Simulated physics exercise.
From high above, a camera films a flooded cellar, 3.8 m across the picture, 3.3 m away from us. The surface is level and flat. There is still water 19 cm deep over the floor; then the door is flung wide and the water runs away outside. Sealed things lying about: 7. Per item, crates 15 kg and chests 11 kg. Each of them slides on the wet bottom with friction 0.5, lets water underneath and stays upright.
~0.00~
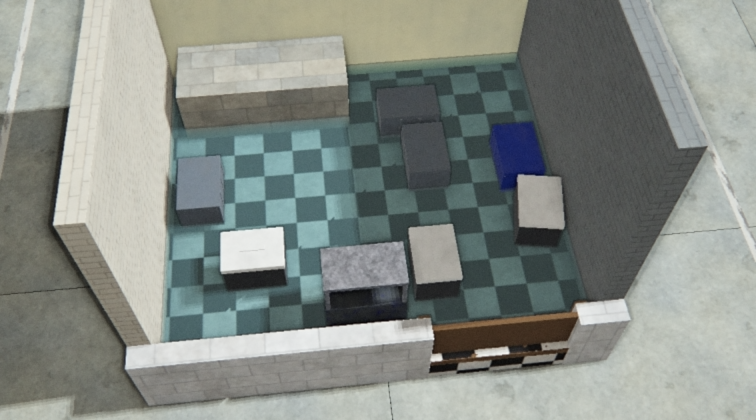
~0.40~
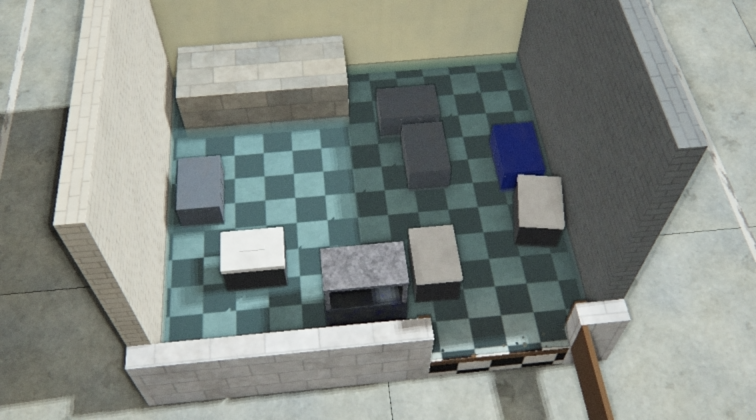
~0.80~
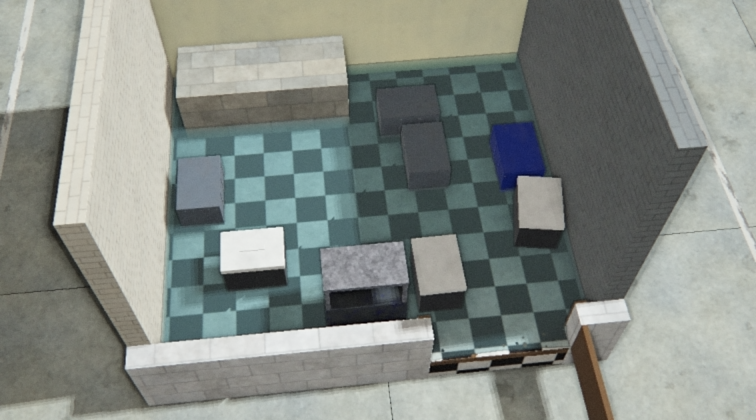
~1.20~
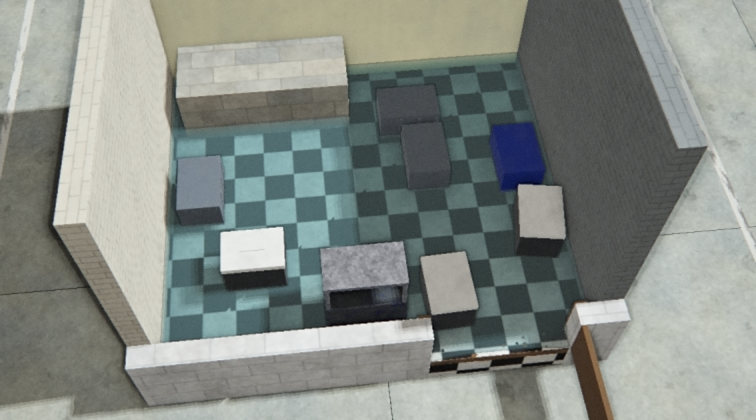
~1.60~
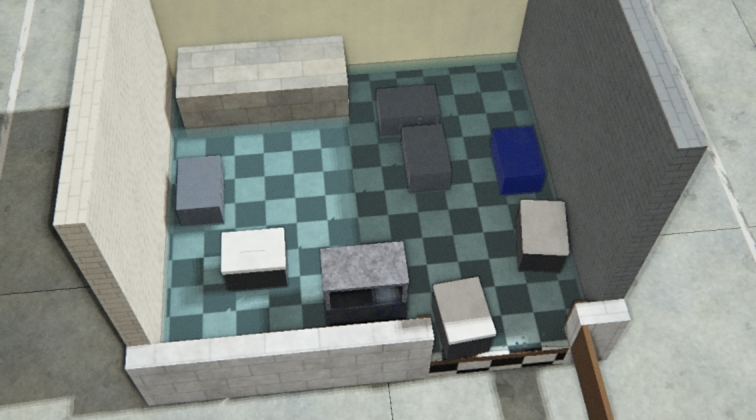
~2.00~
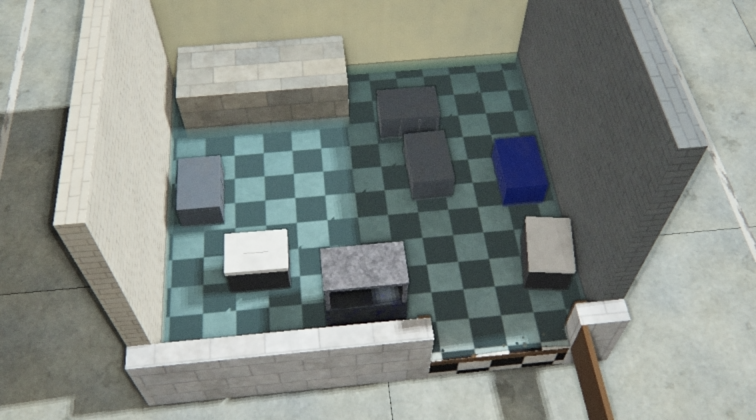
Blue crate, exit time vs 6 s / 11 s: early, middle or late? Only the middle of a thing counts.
Oh, that one's out in the middle stretch.
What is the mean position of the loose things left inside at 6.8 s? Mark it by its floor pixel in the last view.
At about (402, 249).
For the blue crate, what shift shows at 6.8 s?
Roughly 150 centimetres by that point.
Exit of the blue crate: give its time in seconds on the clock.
7.5 s.
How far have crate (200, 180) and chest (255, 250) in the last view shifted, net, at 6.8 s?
Distances, as listed: 30 cm then 60 cm.
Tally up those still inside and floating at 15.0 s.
2.
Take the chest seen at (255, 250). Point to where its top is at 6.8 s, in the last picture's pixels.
I'd expect it somewhere around (328, 239).
After 3.0 s the blue crate is near (536, 194), 0.5 m from its start, afloat; 1 of 7 are out; 6 afloat.
After 6.8 s the blue crate is near (539, 293), 1.6 m from its start, afloat; 2 of 7 are out; 5 afloat.
After 11.0 s the blue crate has gone out (at 7.6 s); 4 of 7 are out; 3 afloat.
After 15.0 s the blue crate has gone out (at 7.6 s); 5 of 7 are out; 2 afloat.
